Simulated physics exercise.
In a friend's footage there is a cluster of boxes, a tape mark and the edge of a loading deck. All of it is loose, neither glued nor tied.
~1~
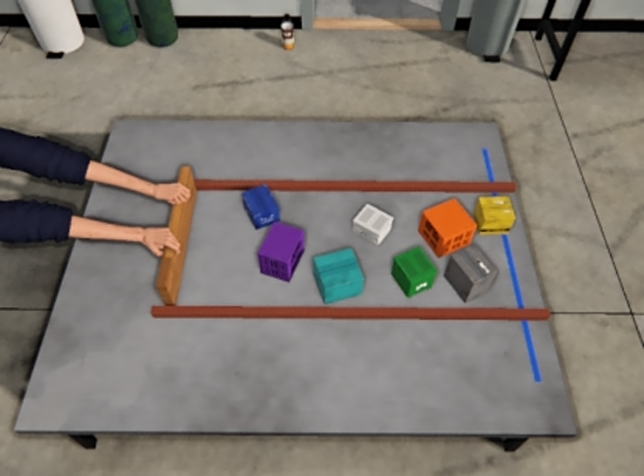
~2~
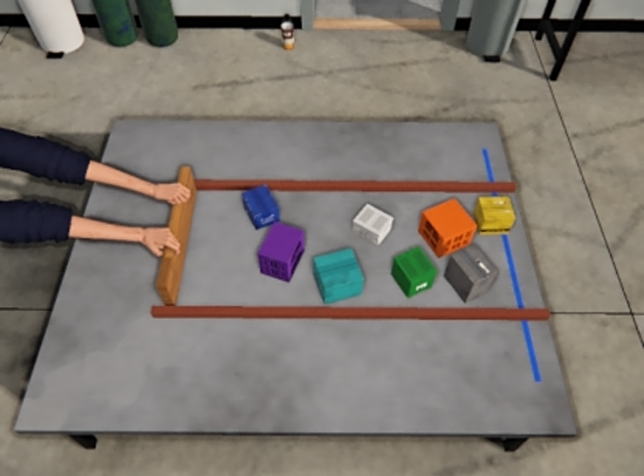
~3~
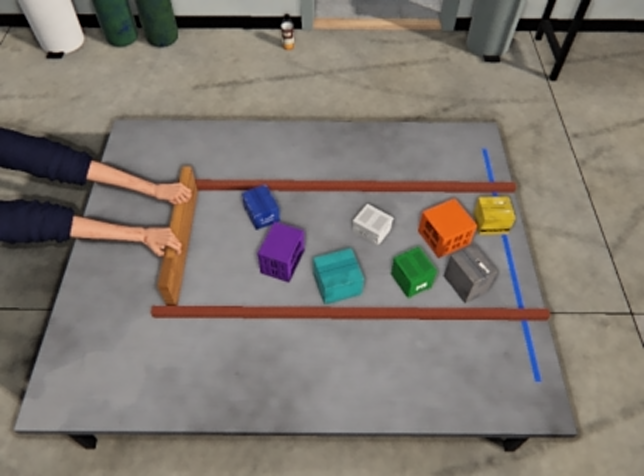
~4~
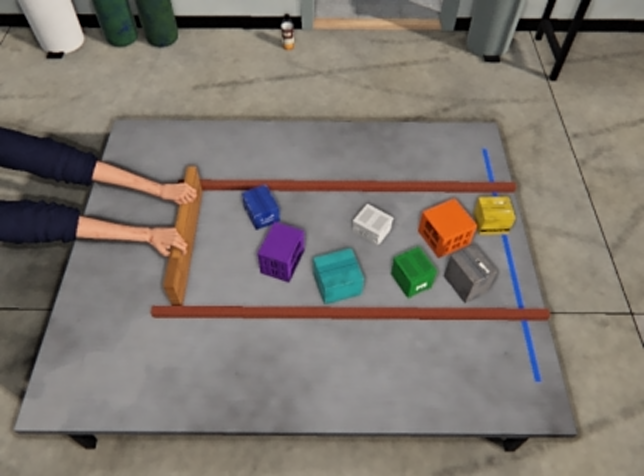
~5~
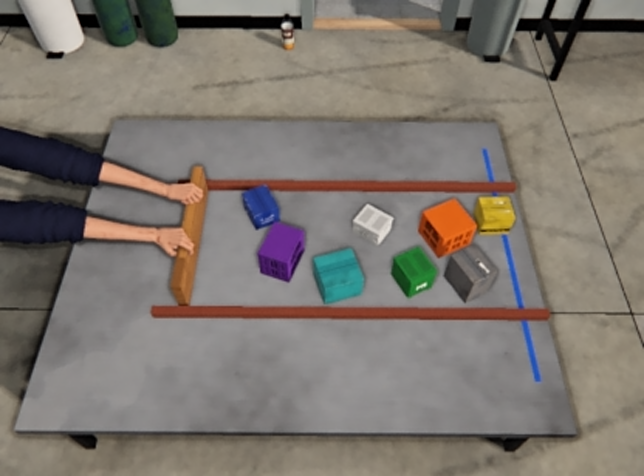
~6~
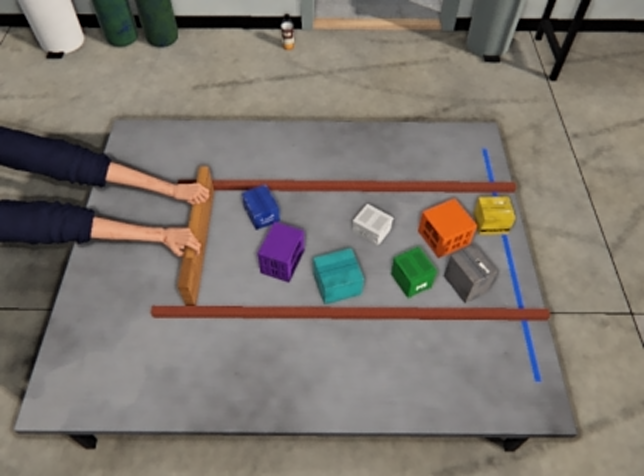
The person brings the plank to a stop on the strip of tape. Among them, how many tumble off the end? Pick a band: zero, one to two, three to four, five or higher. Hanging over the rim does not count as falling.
Band: Five or higher.
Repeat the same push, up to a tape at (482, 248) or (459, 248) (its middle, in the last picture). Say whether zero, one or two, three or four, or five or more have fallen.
First place: 3 or 4; second place: Either three or four.
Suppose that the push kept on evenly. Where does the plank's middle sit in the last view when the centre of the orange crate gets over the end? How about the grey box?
(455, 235) and (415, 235), roughly.
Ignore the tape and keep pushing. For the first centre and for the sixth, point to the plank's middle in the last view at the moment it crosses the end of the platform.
Roughly (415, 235) for the earlier crossing, roughly (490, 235) for the later one.
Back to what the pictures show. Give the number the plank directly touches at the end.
Counting them up gives 2.
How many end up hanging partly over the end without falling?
It would come to 2.
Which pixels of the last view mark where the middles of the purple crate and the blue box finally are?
They come to rest around (531, 249) and (518, 214).
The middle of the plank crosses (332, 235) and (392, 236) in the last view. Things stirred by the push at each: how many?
5 and 8.
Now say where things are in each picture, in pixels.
Yellow parcel (494, 216); grey box (469, 274); orange crate (446, 228); plank (179, 234); tape (508, 248), in the first picture.
Grey box (469, 274); green tote (413, 273), in the second picture.
Orange crate (446, 228); blue box (261, 207), in the third picture.
Yellow parcel (494, 216); white tote (372, 225), in the fourth picture.
Grey box (469, 274); turquoise box (338, 277), in the fifth picture.
Yellow parcel (494, 216); grey box (469, 274); orange crate (446, 228); plank (198, 234); tape (508, 248), in the sixth picture.
A little later, none off yet; yellow parcel at rest near (494, 216); grey box at rest near (469, 274); orange crate at rest near (446, 228).
When it is over, the number that fall off is five or more; down, turquoise box, white tote, green tote, orange crate, grey box and yellow parcel.
